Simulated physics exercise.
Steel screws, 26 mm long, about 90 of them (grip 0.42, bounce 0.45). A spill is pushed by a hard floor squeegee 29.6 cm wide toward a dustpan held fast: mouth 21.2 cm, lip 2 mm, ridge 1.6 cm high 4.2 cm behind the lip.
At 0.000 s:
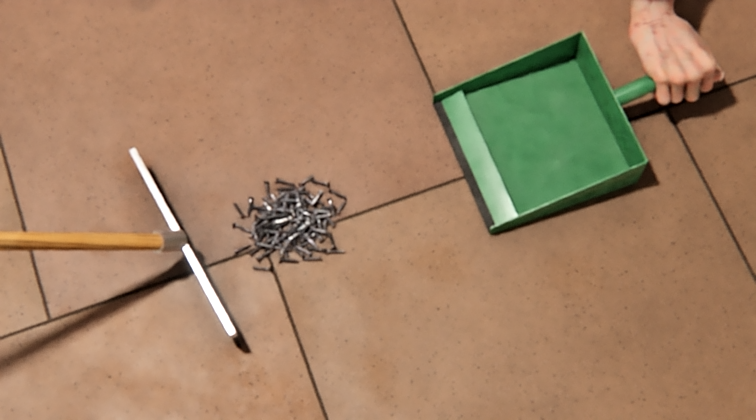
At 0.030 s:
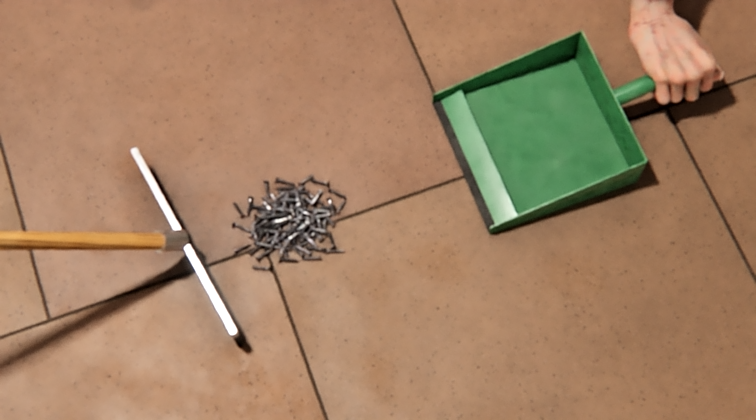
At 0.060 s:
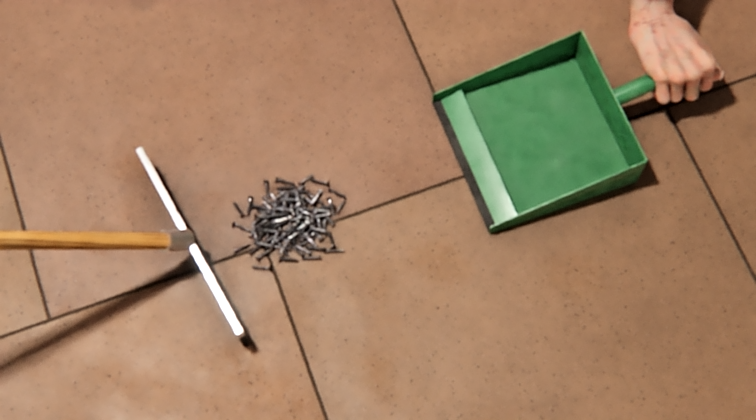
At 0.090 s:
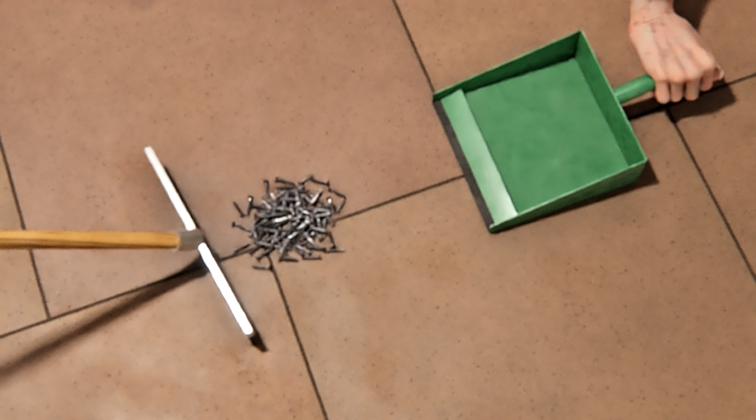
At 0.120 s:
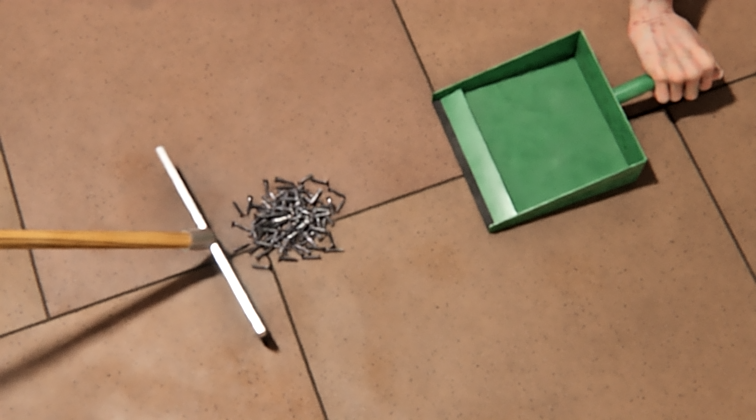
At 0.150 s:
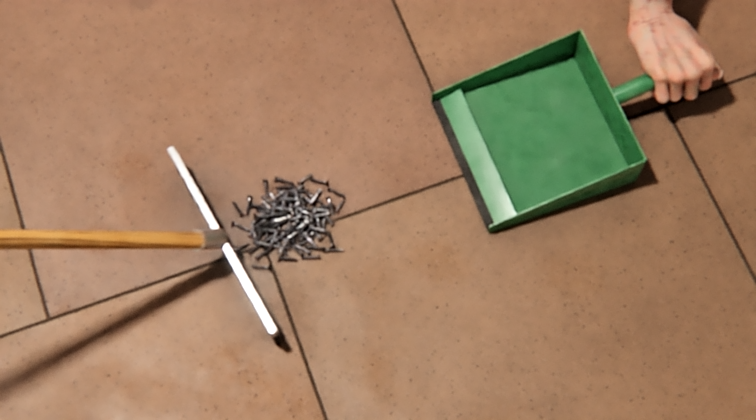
A squeegee with a wooden handle and a straight white blade slides a short way right across brown floor tiles, closing the gap to a still pile of screws, while a hand holds a green dustpan motionless at upper right.
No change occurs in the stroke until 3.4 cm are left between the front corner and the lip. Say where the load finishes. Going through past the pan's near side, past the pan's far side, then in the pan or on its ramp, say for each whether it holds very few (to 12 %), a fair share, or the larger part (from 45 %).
Near side holds very few. Far side holds very few. Pan holds very few.
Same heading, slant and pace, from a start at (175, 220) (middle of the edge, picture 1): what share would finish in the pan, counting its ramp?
About 0 per cent.
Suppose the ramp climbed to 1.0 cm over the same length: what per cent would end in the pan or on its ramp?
About 0 %.
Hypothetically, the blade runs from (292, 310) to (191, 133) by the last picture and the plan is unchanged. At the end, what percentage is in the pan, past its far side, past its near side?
Pan 25; far 5; near 0.
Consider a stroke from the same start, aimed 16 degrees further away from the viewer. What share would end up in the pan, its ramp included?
I'd put it at close to 5 percent.
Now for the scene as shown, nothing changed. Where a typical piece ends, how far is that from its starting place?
Median: Approx. 22 cm.
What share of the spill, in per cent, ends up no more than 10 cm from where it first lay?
10 percent, roughly.
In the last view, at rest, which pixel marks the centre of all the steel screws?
Approximately (436, 184) in the last view.
Then, at 0.43 s, middle of the blade 20 cm from the lip; 0 % over the lip, far side 0 %, near side 0 %.
After 0.61 s, middle of the blade 11 cm from the lip; 0 % over the lip, far side 0 %, near side 5 %.
After 0.92 s, middle of the blade 6 cm from the lip; 0 % over the lip, far side 0 %, near side 10 %.
In the end, at 1.6 s, near side 10 %, far side 0 %, pan 0 %, in front of the lip or behind the blade 90 %.
